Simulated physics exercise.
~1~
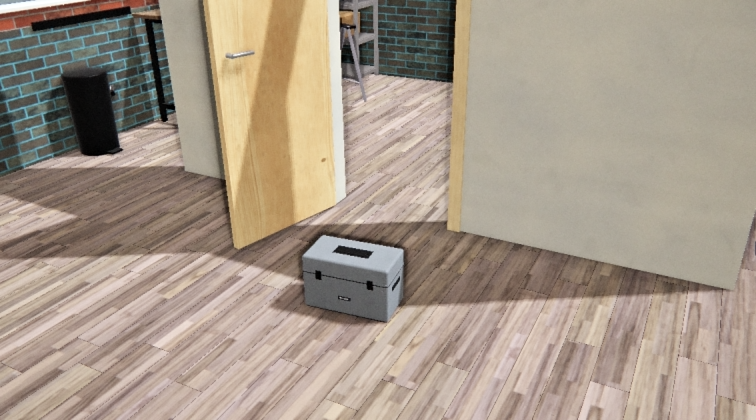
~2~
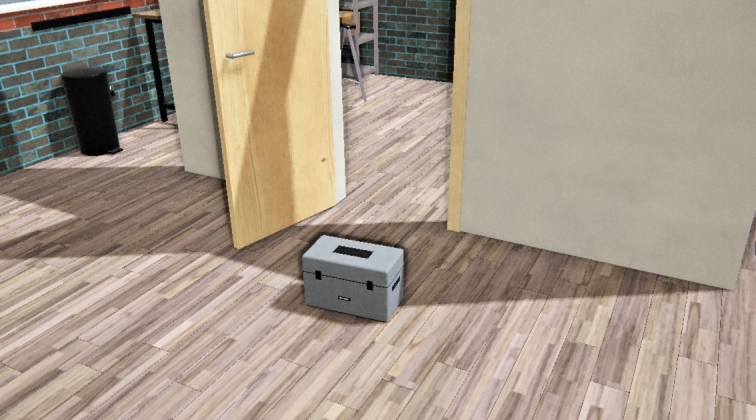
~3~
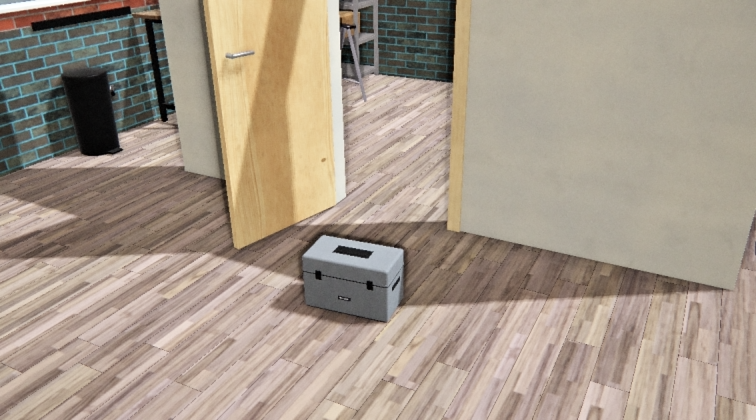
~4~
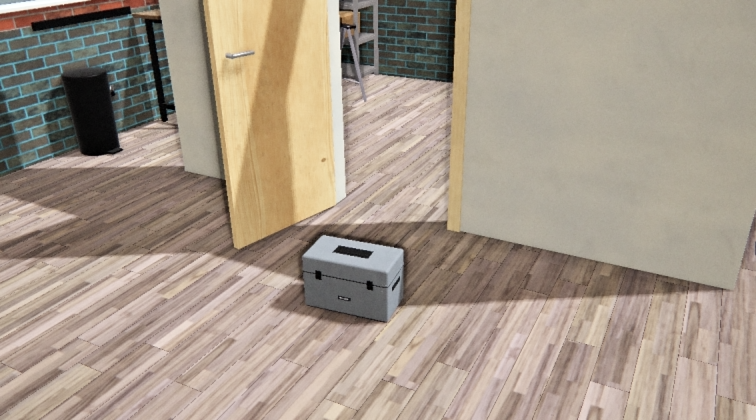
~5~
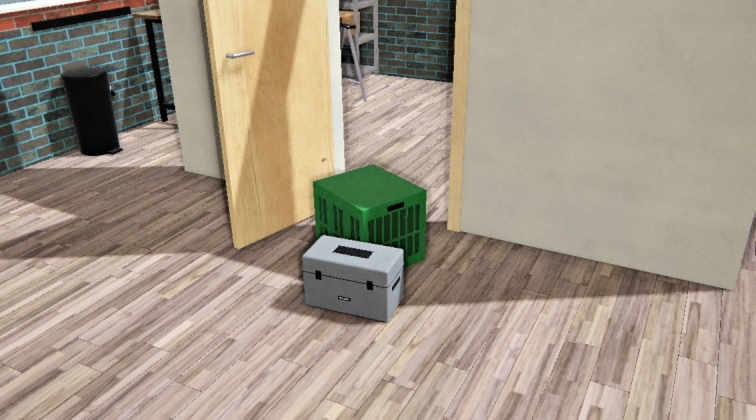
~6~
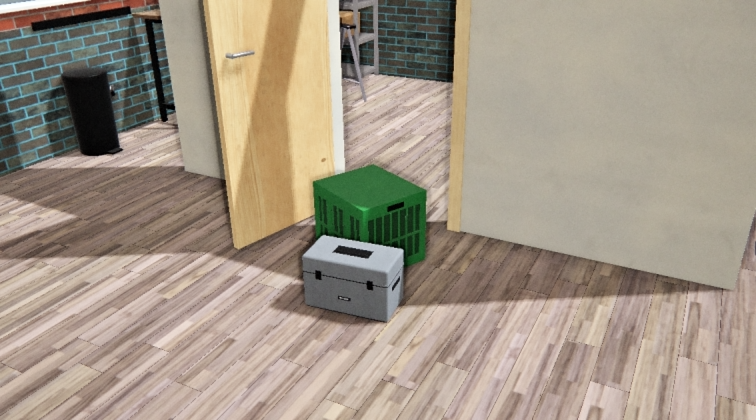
A wooden door stood wide open and still, with a grey toolbox on the floor in front of it; then a green chest appeared just behind the toolbox, and nothing else moved.
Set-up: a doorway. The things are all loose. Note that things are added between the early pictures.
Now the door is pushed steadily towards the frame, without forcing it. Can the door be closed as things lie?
My guess: Door kept ajar.
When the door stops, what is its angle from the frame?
Roughly 70°.
Then, 0.60 s on from there, door at 90°.
Then, 0.90 s on from there, door at 74°.
In the end, door at 69°; both unmoved. At the end, from the last picture's camera, green chest near (372, 221).
